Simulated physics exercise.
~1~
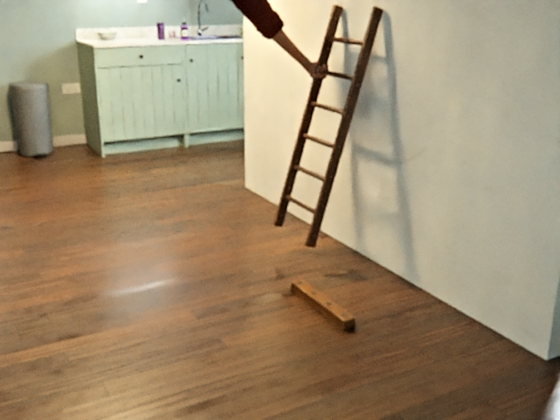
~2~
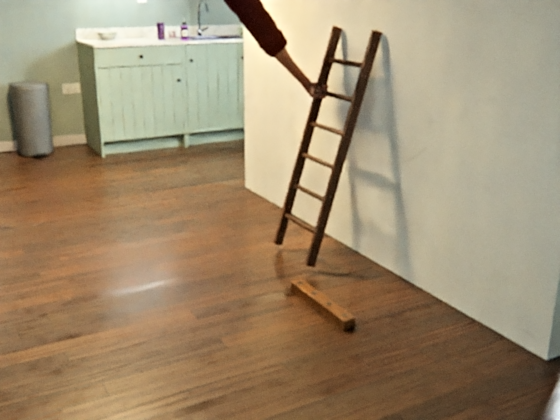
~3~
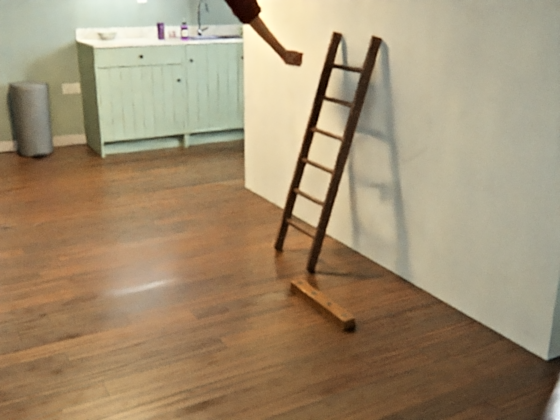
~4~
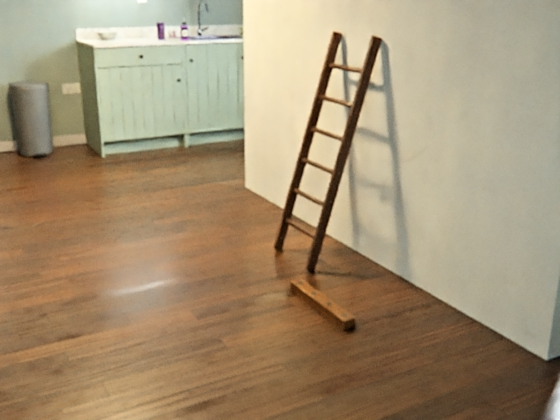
In a room with a dark wooden floor, seen from a still, slightly raised viewpoint, a pale wall stands on the right and light green cabinets with a grey bin beside them sit at the back left. A hand reaching in from the top holds a brown ladder at a slant near the wall, above a strip of wood lying on the floor. The hand lowers the ladder until its feet settle just behind the strip. It then lets go and draws back out of view. The ladder stays leaning against the wall, and the strip remains in place.
